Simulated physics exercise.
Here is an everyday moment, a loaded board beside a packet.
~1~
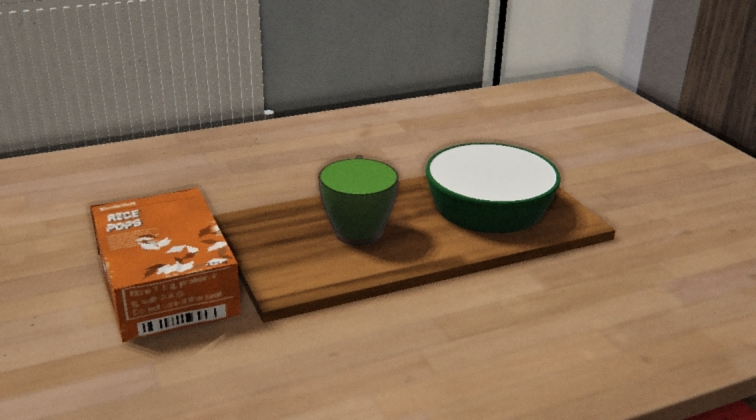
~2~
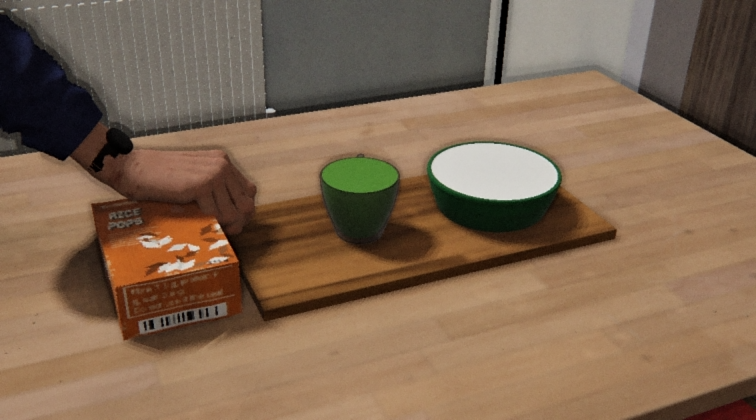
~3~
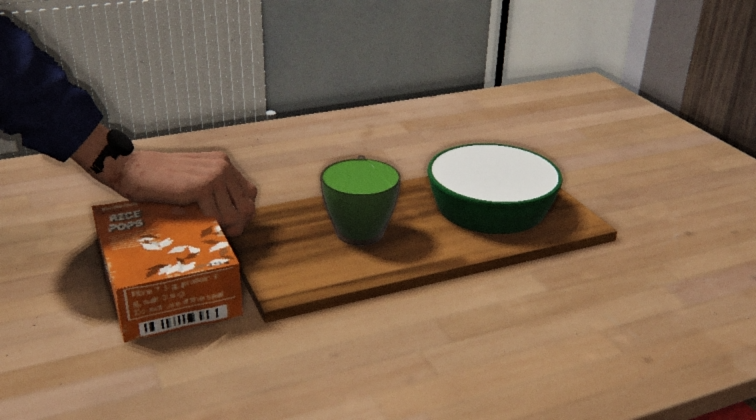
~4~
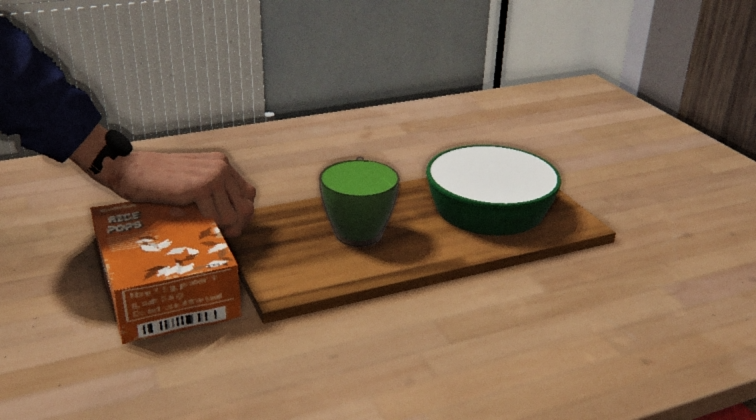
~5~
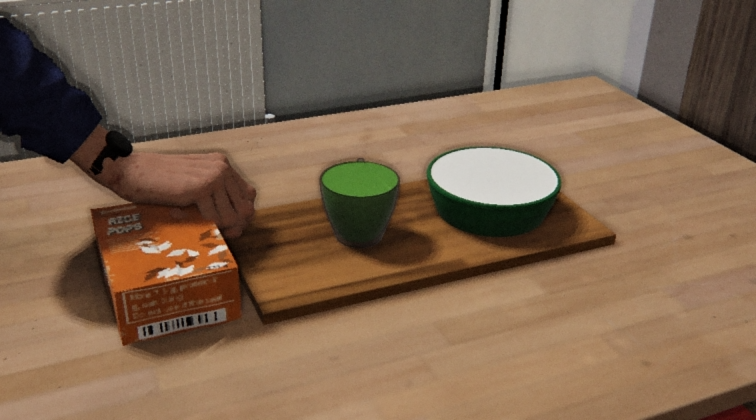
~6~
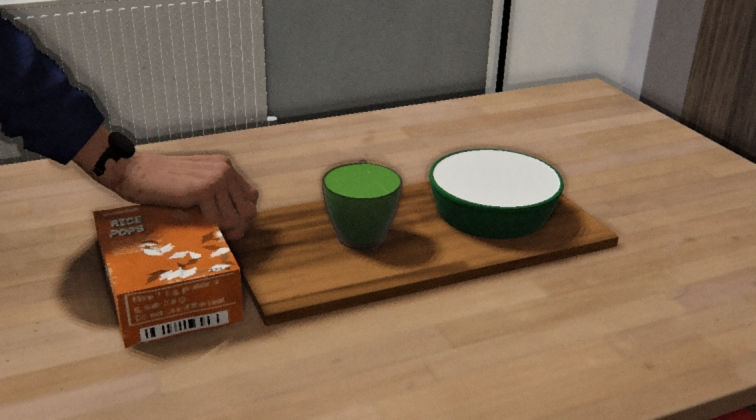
A hand in a dark sleeve reached in behind the orange Rice Pops packet to the left end of a wooden board, then stayed there while the full green cup and bowl barely moved.
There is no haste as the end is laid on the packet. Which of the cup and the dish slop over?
Outcome: Cup: I'd say some spillage there; dish: I'd say some spillage there.
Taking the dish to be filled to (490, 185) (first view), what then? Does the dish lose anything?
Lab note - that case gives zero loss.
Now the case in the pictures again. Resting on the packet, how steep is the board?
The tilt comes out at about 10°.
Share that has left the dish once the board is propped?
Reading: Some 30 per cent.
A moment on, the board slopes by about 5°; cup, a puddle lies under it; dish, a puddle lies under it.
Further on, the board slopes by about 11°; cup, a puddle lies under it; dish, a puddle lies under it.
When it is over, the board slopes by about 10°, resting on the packet; cup, a puddle lies under it; dish, a puddle lies under it.
